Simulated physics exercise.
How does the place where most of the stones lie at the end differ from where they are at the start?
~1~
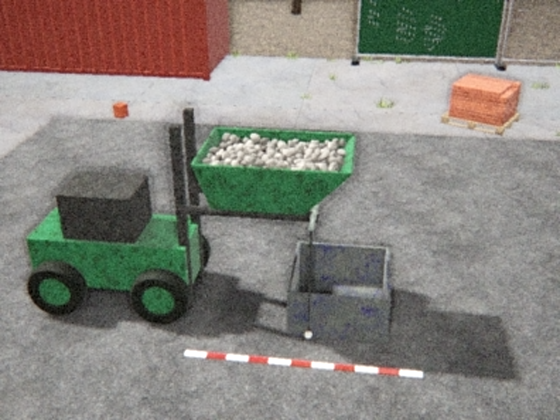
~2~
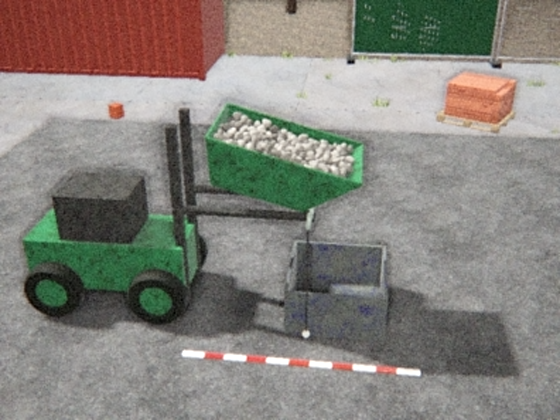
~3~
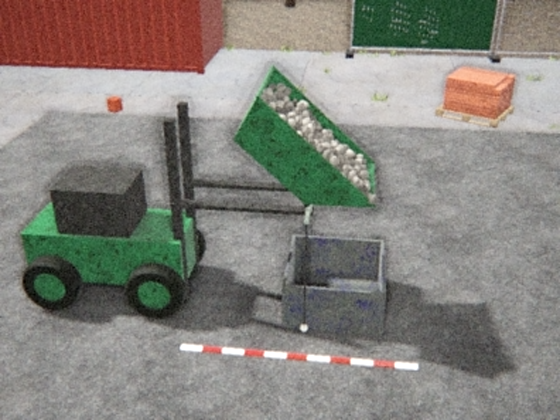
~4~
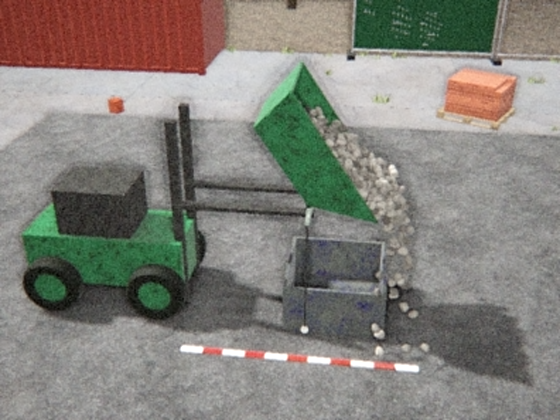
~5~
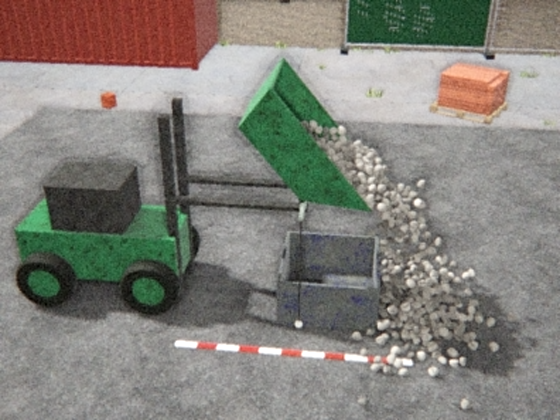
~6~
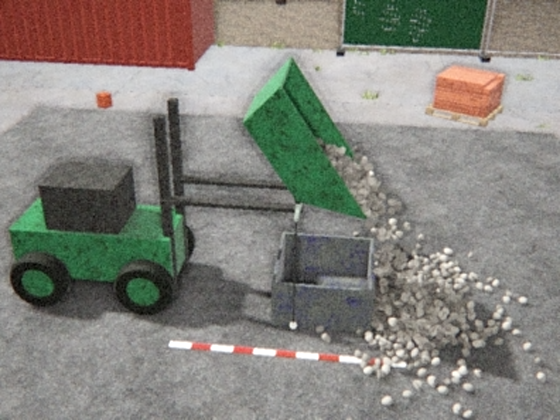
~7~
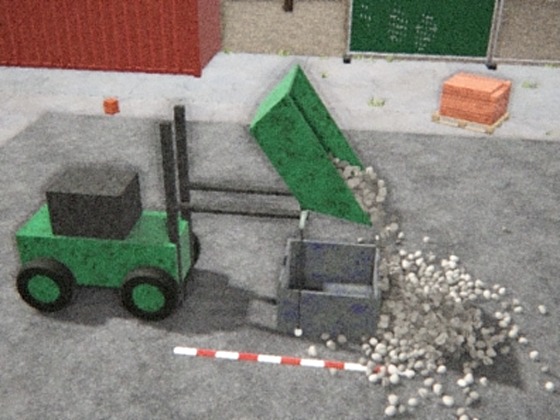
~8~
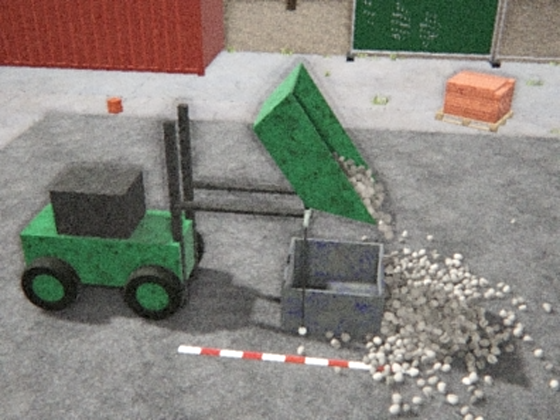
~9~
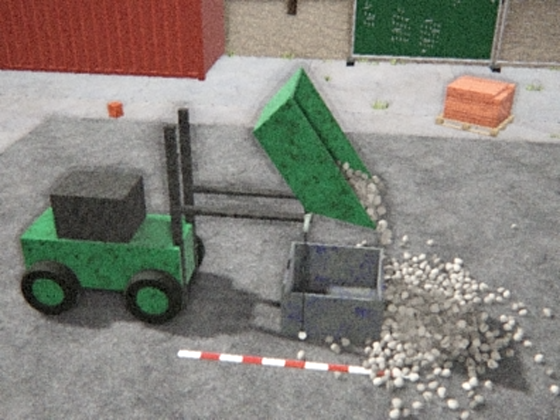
At the start the stones are all in the raised green skip above the grey bin. By the end most of them lie in a spread-out heap on the ground to the right of the bin.
In this clip, a green forklift tips its raised skip of pale rounded stones to the right above a grey bin, jerking it briefly, and the stones slide out past the bin, ending mostly heaped on the ground beside it while some remain in the tilted skip.
